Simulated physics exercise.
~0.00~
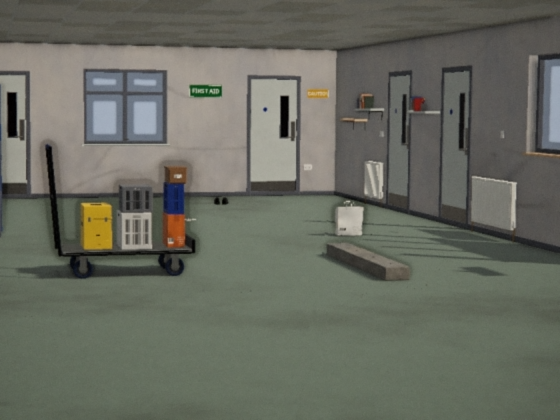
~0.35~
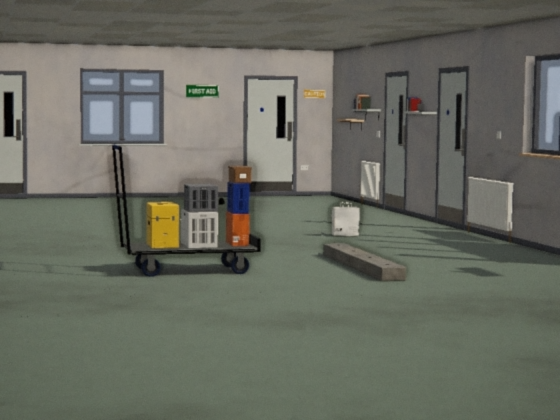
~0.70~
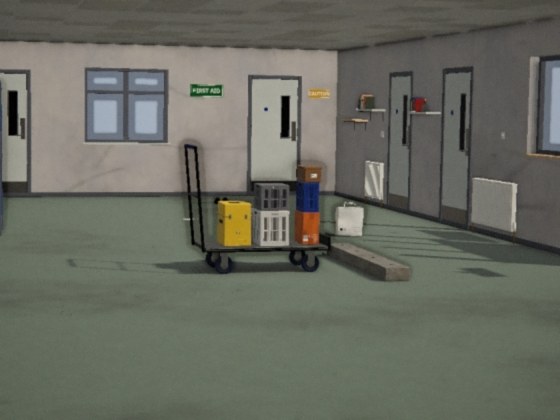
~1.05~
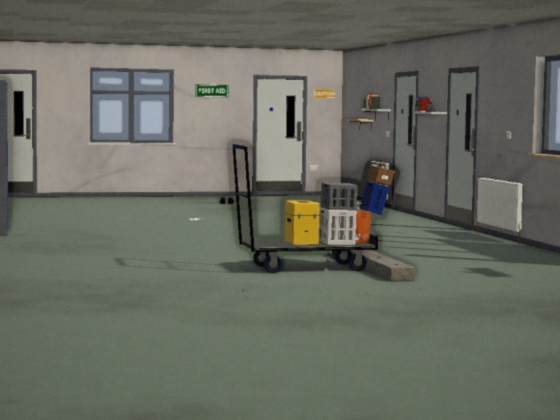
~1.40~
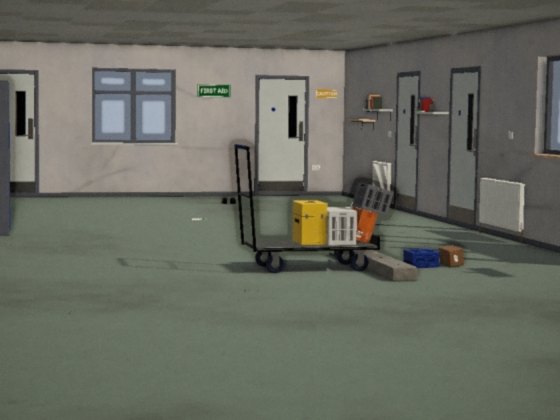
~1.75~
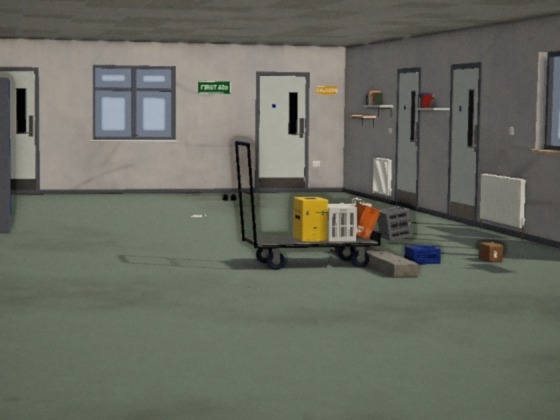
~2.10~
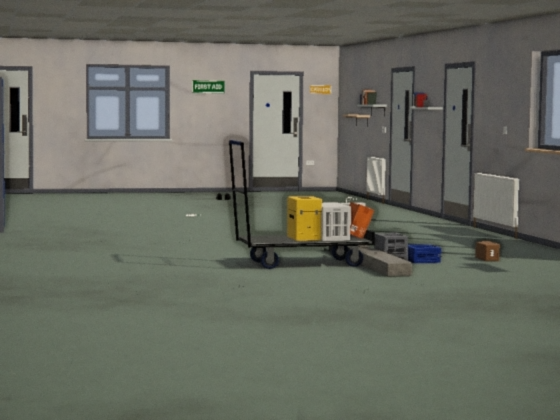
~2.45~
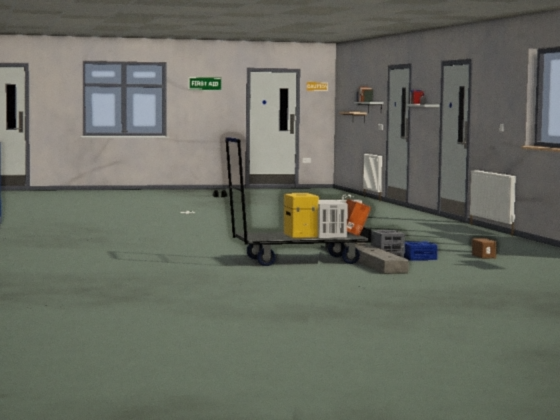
A trolley loaded with crates and boxes rolled right across a room and stopped abruptly at a low step, and the brown box, blue crate and grey crate toppled off the front onto the floor, while the yellow, white and orange ones stayed aboard.
